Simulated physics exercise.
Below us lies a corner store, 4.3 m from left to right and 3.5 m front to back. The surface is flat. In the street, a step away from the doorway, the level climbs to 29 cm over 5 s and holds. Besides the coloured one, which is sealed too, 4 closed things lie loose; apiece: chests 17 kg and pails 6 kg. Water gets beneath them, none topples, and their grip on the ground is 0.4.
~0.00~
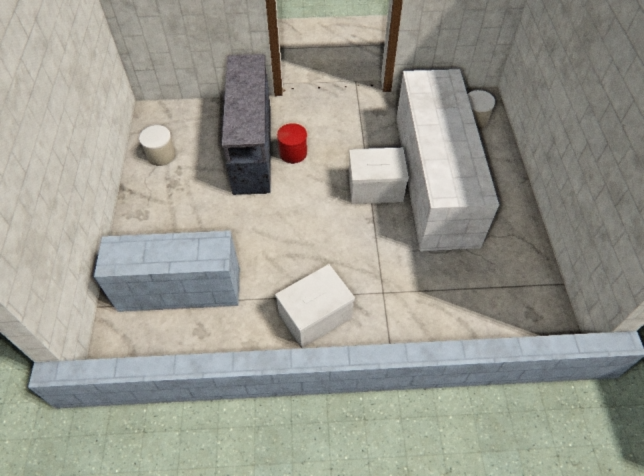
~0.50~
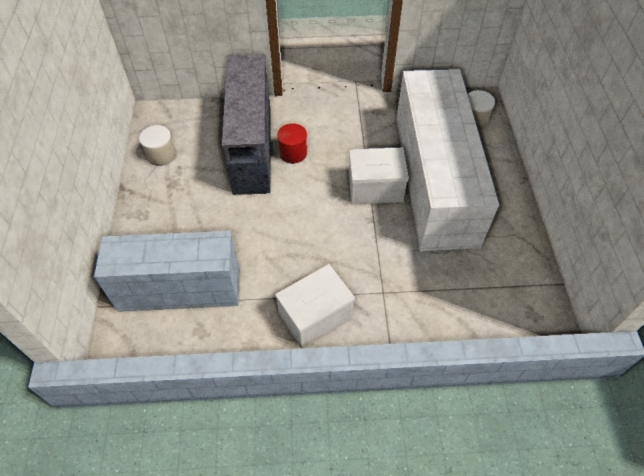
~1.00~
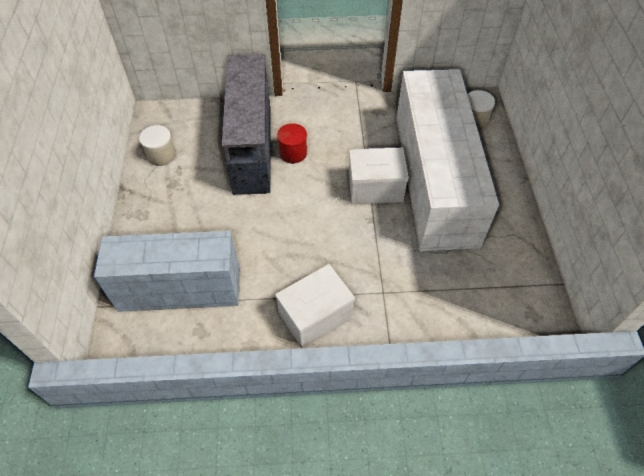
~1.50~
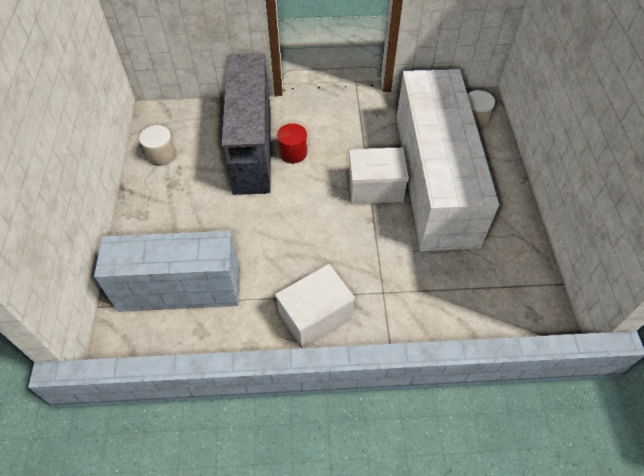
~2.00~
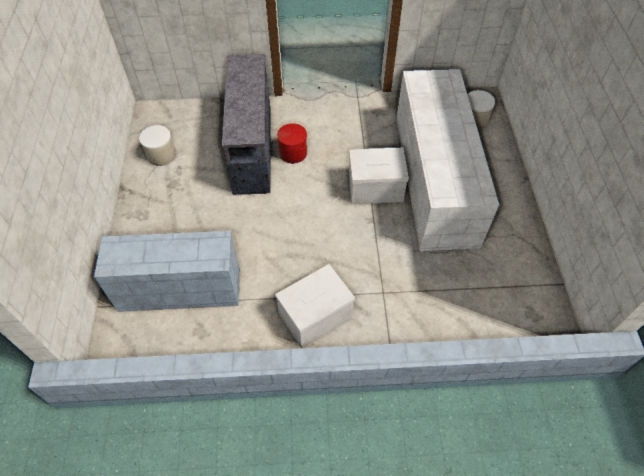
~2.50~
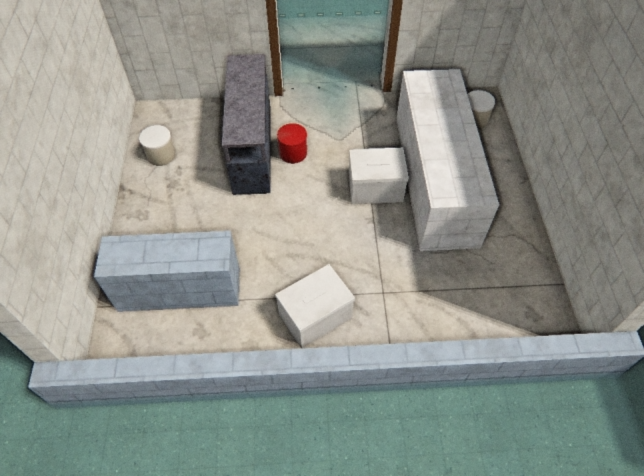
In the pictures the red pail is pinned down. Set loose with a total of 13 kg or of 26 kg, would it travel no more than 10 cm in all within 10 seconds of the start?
For it, neither weight holds it.
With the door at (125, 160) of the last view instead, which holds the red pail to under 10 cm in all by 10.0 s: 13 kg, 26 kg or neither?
Then the lower weight is enough.
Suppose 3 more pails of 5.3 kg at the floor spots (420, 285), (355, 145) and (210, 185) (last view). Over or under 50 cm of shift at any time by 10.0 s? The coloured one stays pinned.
In that order: More, past it, short of it.
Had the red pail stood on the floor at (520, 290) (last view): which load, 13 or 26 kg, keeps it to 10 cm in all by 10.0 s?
Neither holds.
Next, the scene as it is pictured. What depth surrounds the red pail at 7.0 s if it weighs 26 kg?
About 10 cm.
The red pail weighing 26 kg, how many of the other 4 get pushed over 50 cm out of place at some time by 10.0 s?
3 of them.
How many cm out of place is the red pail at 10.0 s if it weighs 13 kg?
Roughly 250 cm.
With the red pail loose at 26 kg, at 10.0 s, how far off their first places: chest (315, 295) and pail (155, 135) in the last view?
In turn: 150 cm, 80 cm.
After 3.5 s the red pail would be 0 cm from its start with 13 kg and 0 cm from its start with 26 kg; 5 cm of water round it then.
After 4.5 s the red pail would be 36 cm from its start with 13 kg and 0 cm from its start with 26 kg; 10 cm of water round it then.
After 7.0 s the red pail would be 178 cm from its start with 13 kg and 70 cm from its start with 26 kg; 10 cm of water round it then.
After 10.0 s the red pail would be 229 cm from its start with 13 kg and 98 cm from its start with 26 kg; 18 cm of water round it then.
